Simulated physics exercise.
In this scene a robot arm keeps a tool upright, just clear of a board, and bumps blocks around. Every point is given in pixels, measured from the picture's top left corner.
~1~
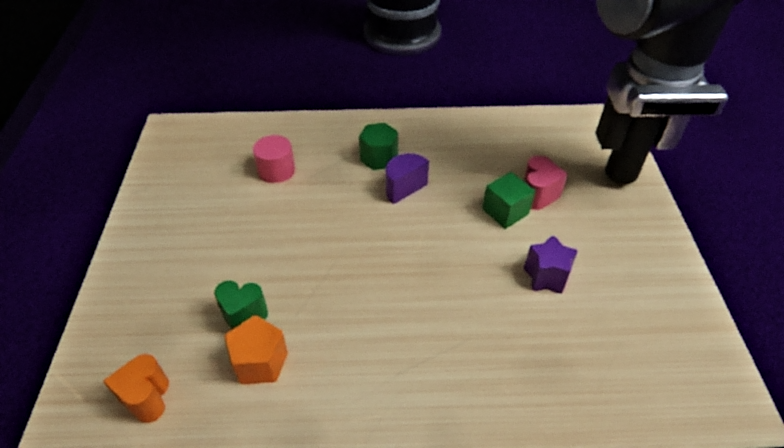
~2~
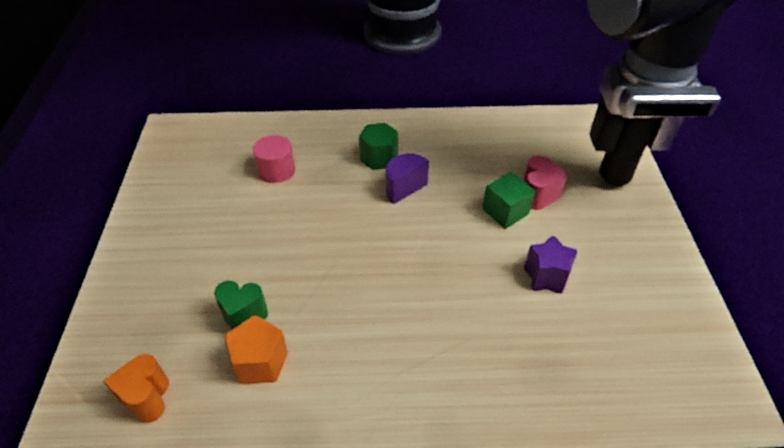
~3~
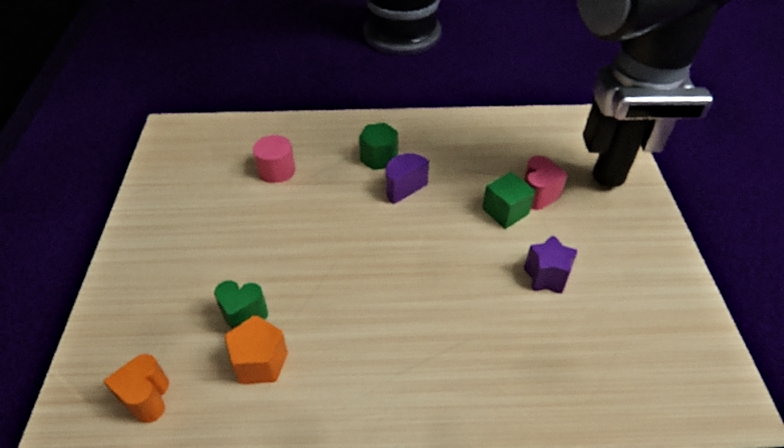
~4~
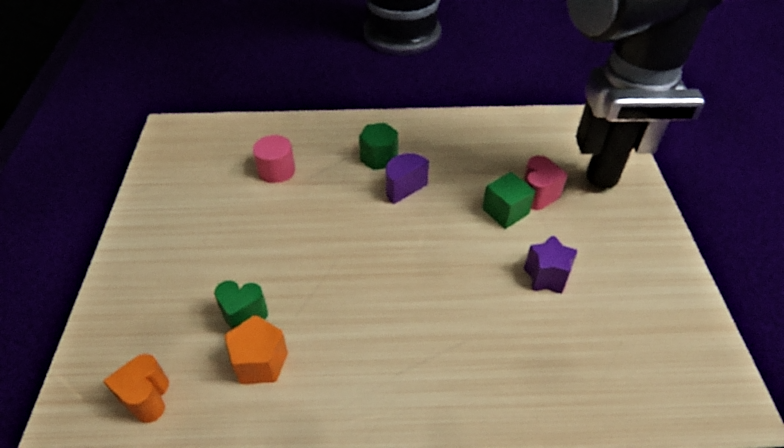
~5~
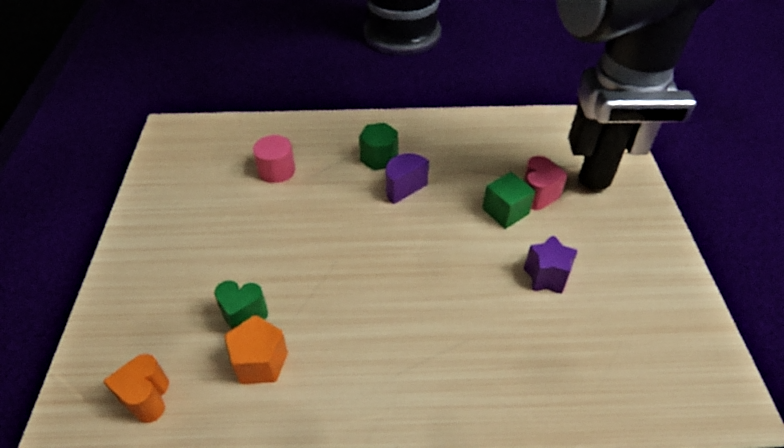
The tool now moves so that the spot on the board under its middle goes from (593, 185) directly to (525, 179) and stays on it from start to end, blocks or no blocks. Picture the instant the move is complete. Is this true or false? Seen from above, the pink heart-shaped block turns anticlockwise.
It is true.
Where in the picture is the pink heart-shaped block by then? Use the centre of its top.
At the end it should sit near (526, 177).
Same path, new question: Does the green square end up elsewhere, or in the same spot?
That block will leave its spot.
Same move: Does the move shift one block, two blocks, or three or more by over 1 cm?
Total: Two.
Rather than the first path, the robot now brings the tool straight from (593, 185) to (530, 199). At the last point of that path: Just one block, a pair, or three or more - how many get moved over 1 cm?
Total moved: Two.
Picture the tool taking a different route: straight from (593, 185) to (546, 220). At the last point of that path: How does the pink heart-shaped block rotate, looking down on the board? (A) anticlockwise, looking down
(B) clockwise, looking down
B - clockwise, looking down.
On the path given first. Halfway along, tool (560, 175); pink heart-shaped block (542, 172).
At the end, tool (527, 172); green square (503, 195), turned 20° clockwise; pink heart-shaped block (526, 177), turned 40° anticlockwise.
